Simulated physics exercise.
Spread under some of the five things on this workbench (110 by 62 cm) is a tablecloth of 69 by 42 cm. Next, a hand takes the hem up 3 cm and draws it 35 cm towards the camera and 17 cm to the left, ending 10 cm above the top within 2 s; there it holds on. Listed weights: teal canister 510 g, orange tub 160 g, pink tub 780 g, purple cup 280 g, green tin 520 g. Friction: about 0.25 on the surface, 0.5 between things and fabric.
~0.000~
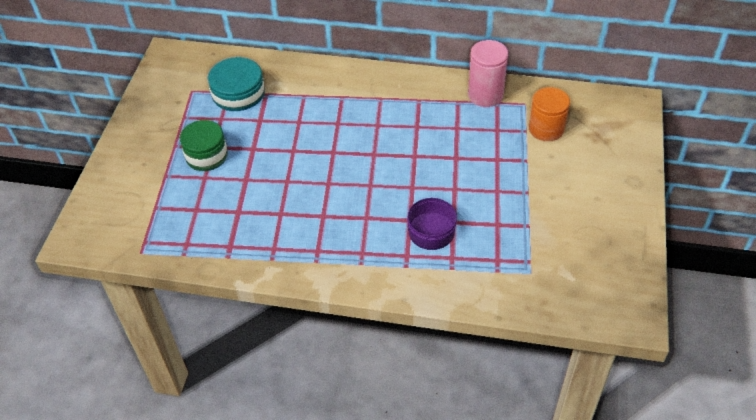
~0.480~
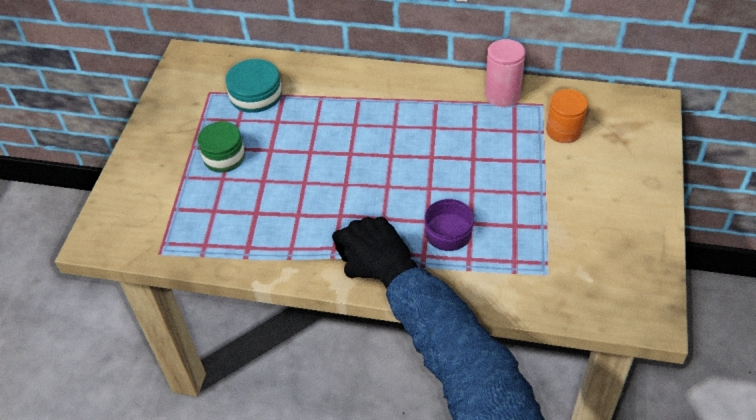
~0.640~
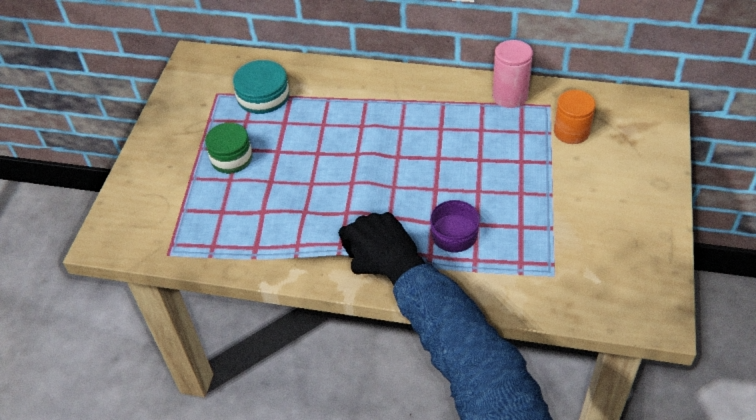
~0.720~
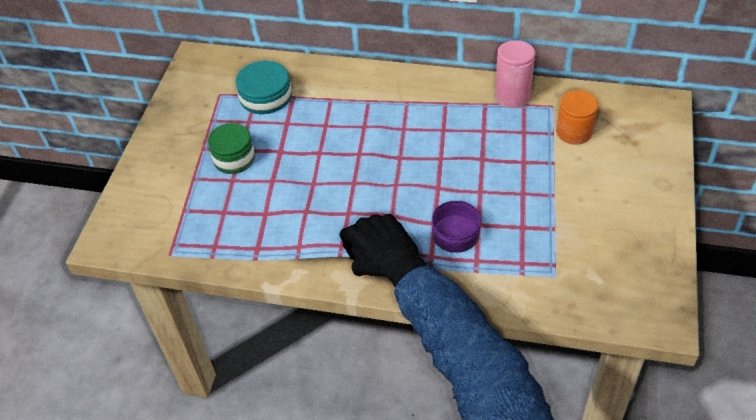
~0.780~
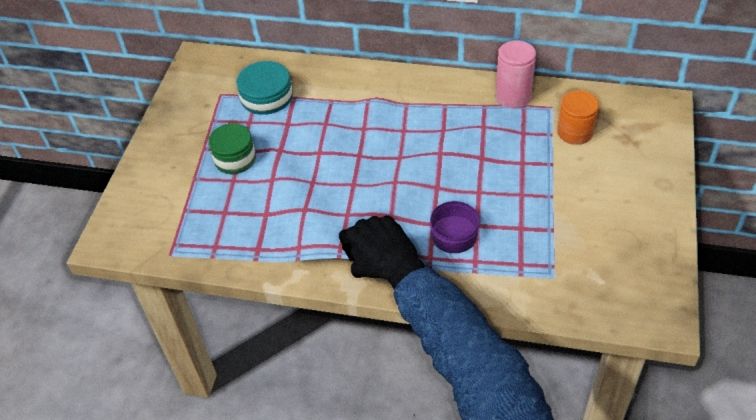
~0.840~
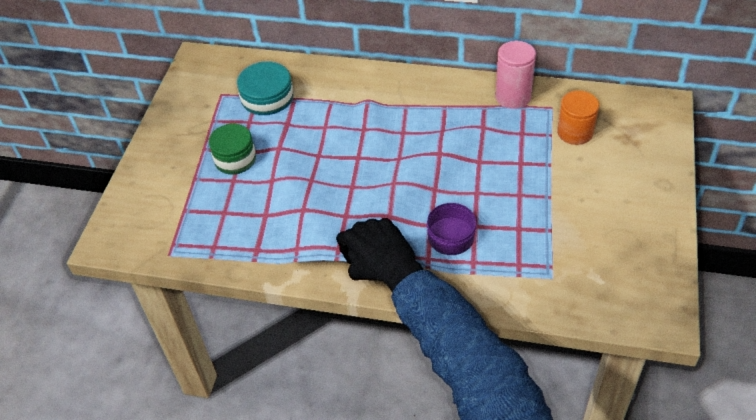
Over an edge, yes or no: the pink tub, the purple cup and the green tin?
Per item: Pink tub - no, still on; purple cup - yes, over; green tin - no, still on.
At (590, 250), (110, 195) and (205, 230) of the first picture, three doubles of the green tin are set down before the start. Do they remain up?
Respectively, the copies end as follows: Still in place, still in place, gone from the top.
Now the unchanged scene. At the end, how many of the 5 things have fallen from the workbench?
All told, 1.
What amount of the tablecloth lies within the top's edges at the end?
Some 20 in a hundred.
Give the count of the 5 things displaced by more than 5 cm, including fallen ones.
That comes to 4 of the things.
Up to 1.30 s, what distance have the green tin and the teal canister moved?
For the green tin, 4 centimetres, and for the teal canister, 6 centimetres.
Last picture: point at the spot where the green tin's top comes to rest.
You'll find it ending up somewhere near (211, 246).
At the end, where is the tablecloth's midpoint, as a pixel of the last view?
Roughly at (275, 358) in the last picture.
At 1.3 s, 100 % of the tablecloth is still over the top; purple cup 11 cm off its start, pink tub on its side, 5 cm off its start, green tin 4 cm off its start.
At 1.7 s, 75 % of the tablecloth is still over the top; purple cup 25 cm off its start, green tin 12 cm off its start, pink tub on its side, 11 cm off its start.
At 2.2 s, 35 % of the tablecloth is still over the top; purple cup over the edge, green tin 21 cm off its start at (218, 223), pink tub on its side, 15 cm off its start at (439, 76).
At 2.6 s, 20 % of the tablecloth is still over the top; purple cup over the edge, green tin 26 cm off its start, pink tub on its side, 19 cm off its start.
At 4.2 s, 20 % of the tablecloth is still over the top; purple cup over the edge, green tin 26 cm off its start at (211, 246), pink tub on its side, 23 cm off its start at (405, 73), teal canister 32 cm off its start at (301, 192).
